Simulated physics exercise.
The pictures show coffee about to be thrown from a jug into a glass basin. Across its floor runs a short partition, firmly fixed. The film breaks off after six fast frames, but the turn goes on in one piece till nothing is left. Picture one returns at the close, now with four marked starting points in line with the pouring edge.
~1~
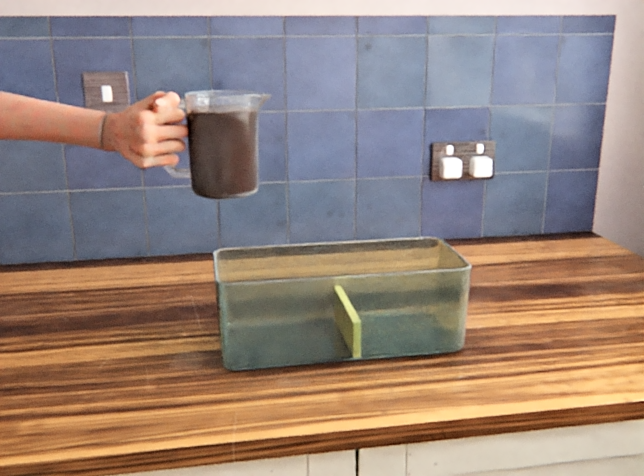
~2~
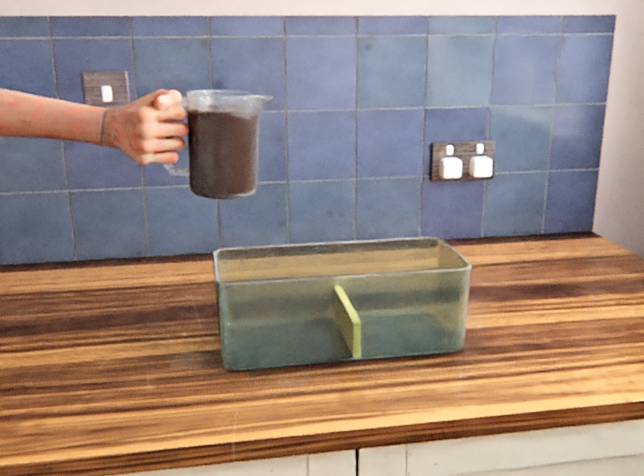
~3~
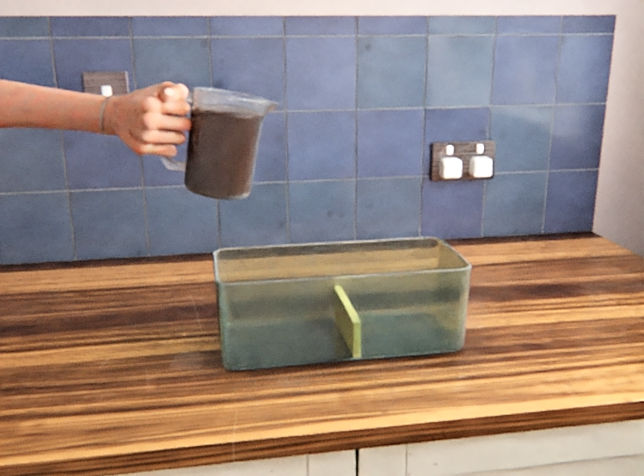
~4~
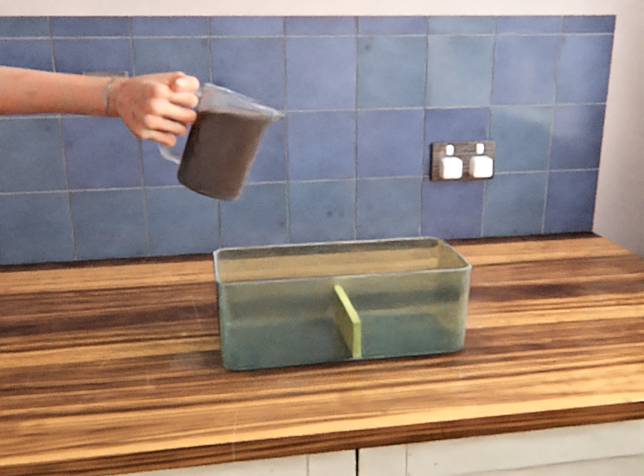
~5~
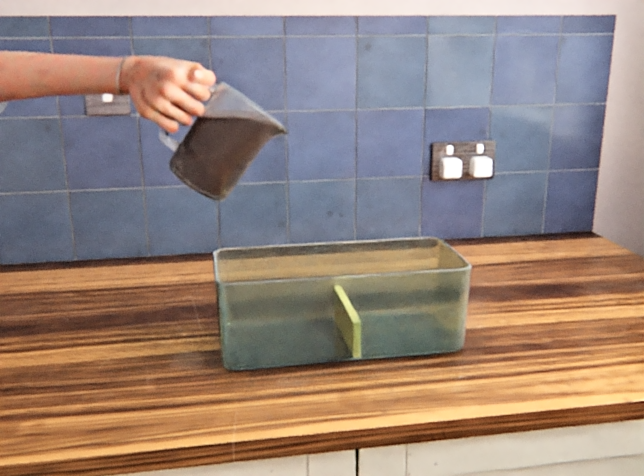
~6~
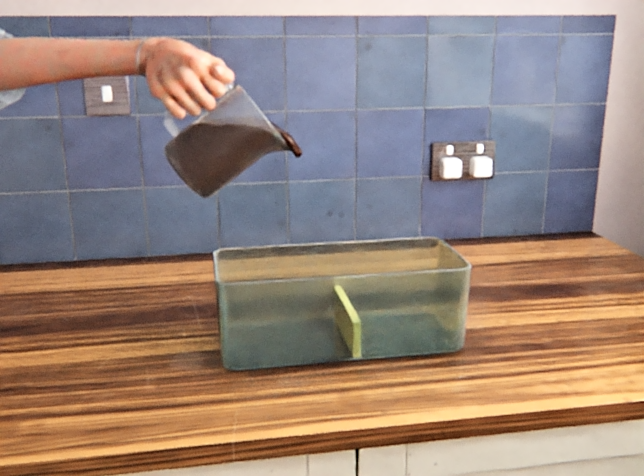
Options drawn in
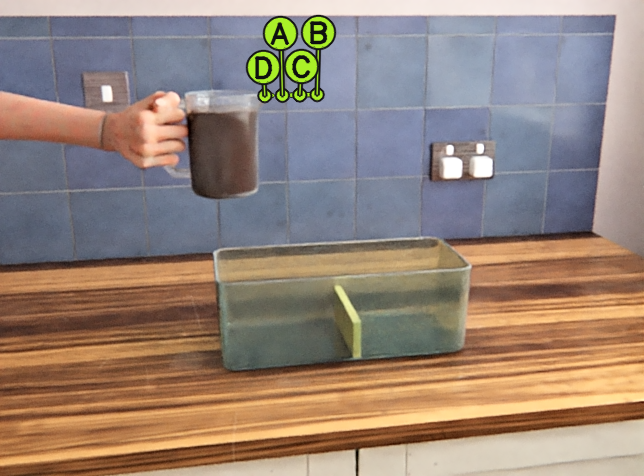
At the start, a hand holds an upright clear jug of dark brown liquid above a glass basin with a short yellow-green partition, on a wooden counter. The hand then tilts the jug rightward, gradually and then more steeply, until dark liquid just emerges over its lip.
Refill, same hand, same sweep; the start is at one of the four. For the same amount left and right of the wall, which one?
Go for C.
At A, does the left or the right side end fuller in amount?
More ends on the left.
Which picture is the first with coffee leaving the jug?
Picture 6.
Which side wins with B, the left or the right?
The right one.
In lime, A at (282, 95); B at (317, 94); C at (299, 94); D at (264, 95).
Choosing A, about 74 % ends left of the wall and 17 % right of it; 9 % is lost outside.
Choosing B, about 14 % ends left of the wall and 84 % right of it; 3 % is lost outside.
Choosing C, about 49 % ends left of the wall and 48 % right of it.
Choosing D, about 87 % ends left of the wall and 5 % right of it; 8 % is lost outside.
